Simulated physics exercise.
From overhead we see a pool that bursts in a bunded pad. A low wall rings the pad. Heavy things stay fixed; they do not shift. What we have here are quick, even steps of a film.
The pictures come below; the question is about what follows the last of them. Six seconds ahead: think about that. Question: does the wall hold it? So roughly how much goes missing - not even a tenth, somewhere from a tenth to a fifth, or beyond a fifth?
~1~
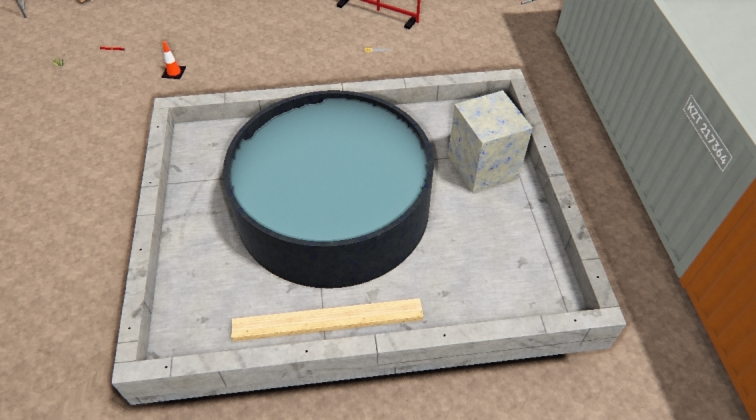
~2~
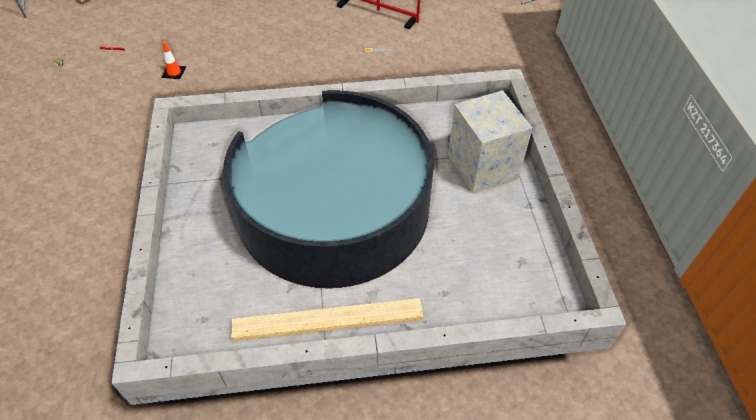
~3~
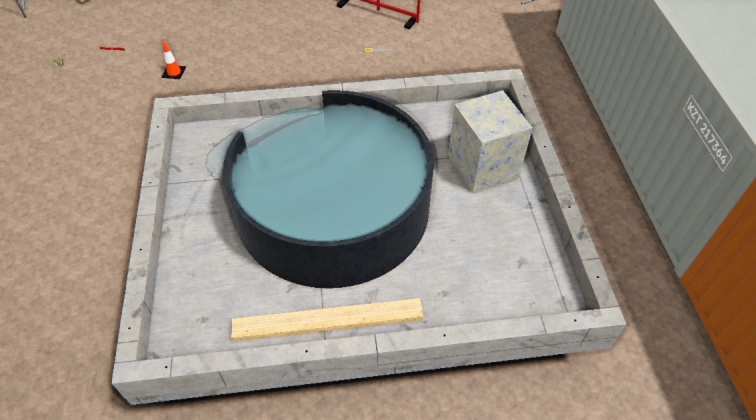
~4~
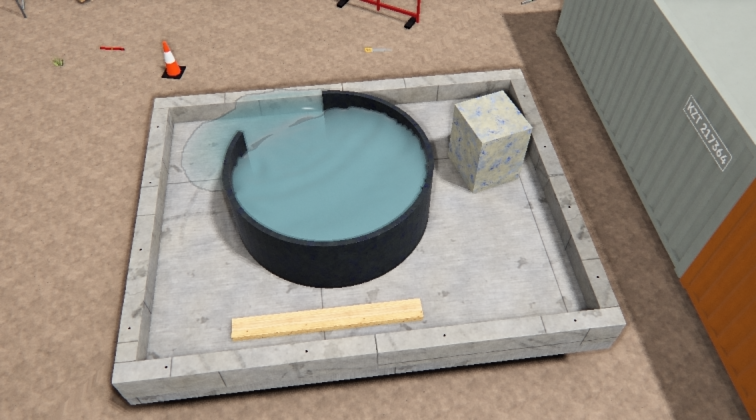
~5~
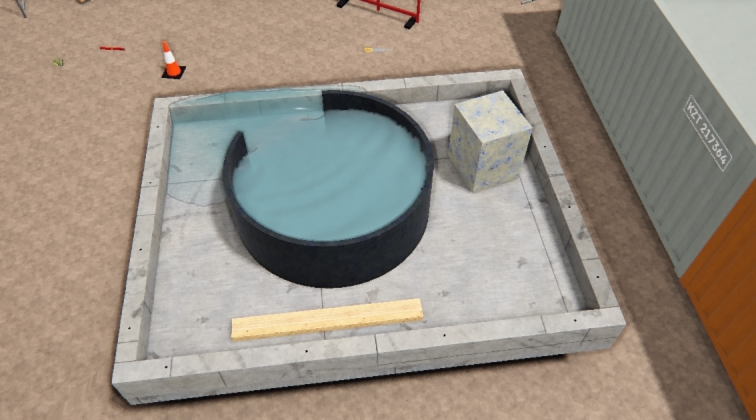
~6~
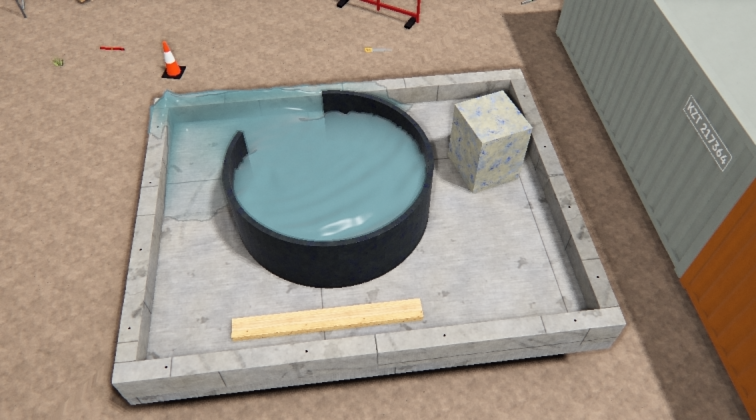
The loss will exceed a fifth.
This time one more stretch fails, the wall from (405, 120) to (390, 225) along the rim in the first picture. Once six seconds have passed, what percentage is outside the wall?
Estimate: Some 14 in a hundred.
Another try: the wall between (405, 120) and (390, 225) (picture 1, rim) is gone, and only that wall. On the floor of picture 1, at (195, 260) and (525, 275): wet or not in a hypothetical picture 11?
Taken in order, the first spot is spared and the second is submerged.
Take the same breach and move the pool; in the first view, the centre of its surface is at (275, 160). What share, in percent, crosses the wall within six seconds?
Result: Around 26 %.
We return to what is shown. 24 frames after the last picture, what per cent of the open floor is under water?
Roughly 95 percent, I'd say.
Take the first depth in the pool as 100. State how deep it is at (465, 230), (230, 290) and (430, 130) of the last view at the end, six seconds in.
Taking the places in turn, I get roughly 20, 20 and 14 percent.
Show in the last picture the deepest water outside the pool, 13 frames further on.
Near (175, 131).
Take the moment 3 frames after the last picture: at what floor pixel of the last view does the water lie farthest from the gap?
Around (472, 114).
A moment on, water covers 25 % of the floor; the low wall has let 3 % over.
Next, water covers 35 % of the floor; the low wall has let 7 % over.
Then, water covers 60 % of the floor; the low wall has let 19 % over.
Later, water covers 75 % of the floor; the low wall has let 22 % over.
In the end, water covers 80 % of the floor; the low wall has let 22 % over.
